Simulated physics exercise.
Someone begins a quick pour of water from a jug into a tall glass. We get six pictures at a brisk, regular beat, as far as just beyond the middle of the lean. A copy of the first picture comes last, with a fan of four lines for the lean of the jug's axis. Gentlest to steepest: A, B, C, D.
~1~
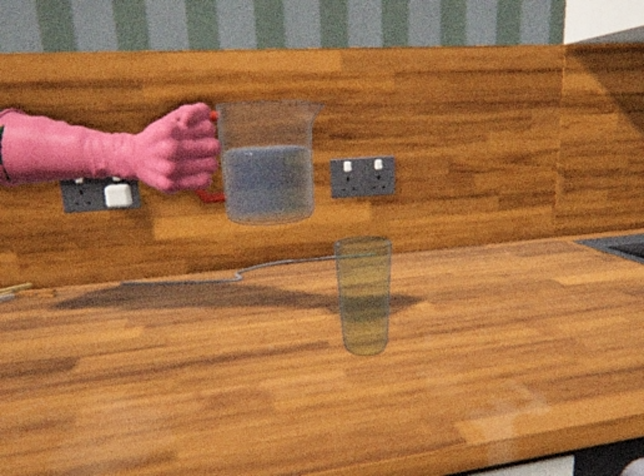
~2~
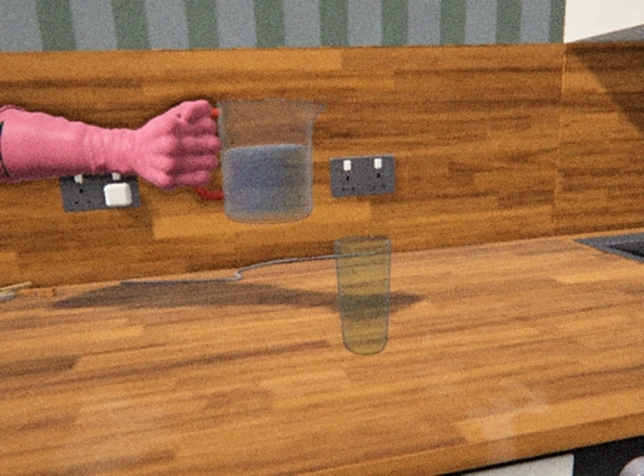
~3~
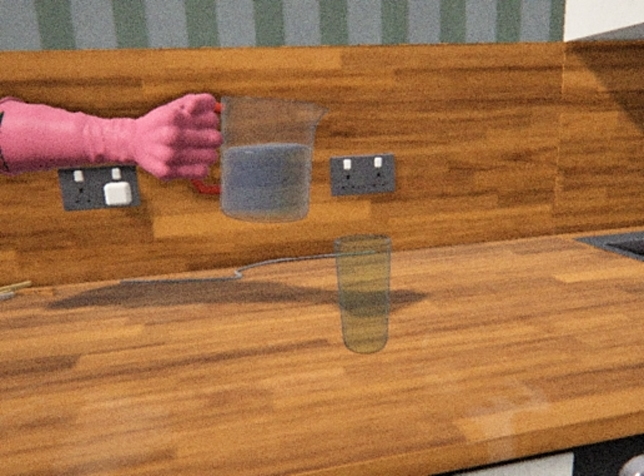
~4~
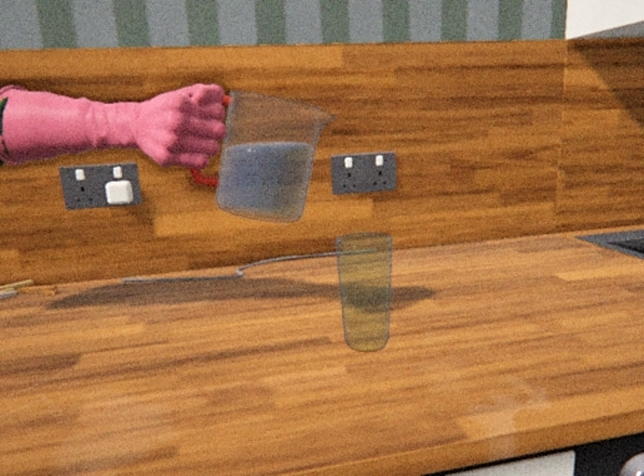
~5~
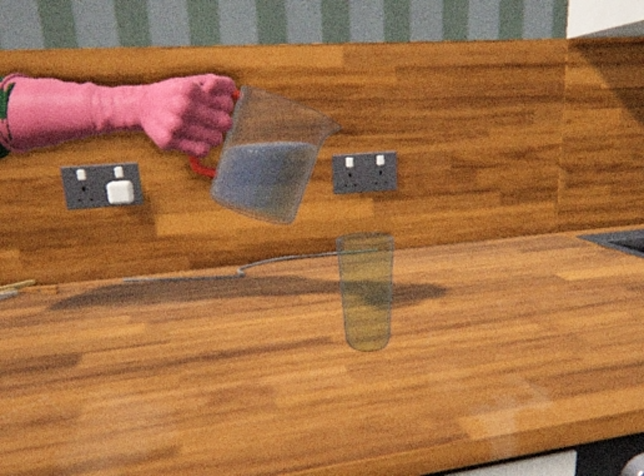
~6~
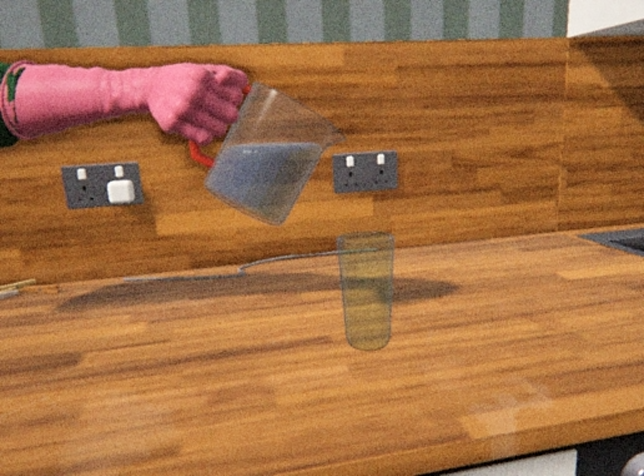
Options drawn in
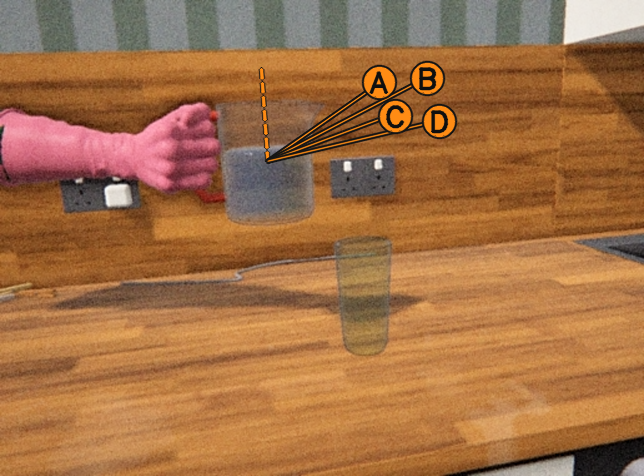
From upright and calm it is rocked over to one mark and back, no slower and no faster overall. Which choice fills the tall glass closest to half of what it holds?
Take B.
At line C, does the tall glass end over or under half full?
Over half.
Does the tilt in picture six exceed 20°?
Yes, it does.
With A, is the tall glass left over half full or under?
Under half.
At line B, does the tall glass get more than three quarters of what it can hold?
No.
In orange, A at (366, 92); B at (411, 85); C at (378, 119); D at (422, 124).
If A is chosen, the tall glass ends with about 28 % of what it can hold; 4 % of the water is spilt.
If B is chosen, the tall glass ends with about 50 % of what it can hold; 5 % of the water is spilt.
If C is chosen, the tall glass ends with about 76 % of what it can hold; 3 % of the water is spilt.
If D is chosen, the tall glass ends with about 95 % of what it can hold; 6 % of the water is spilt.
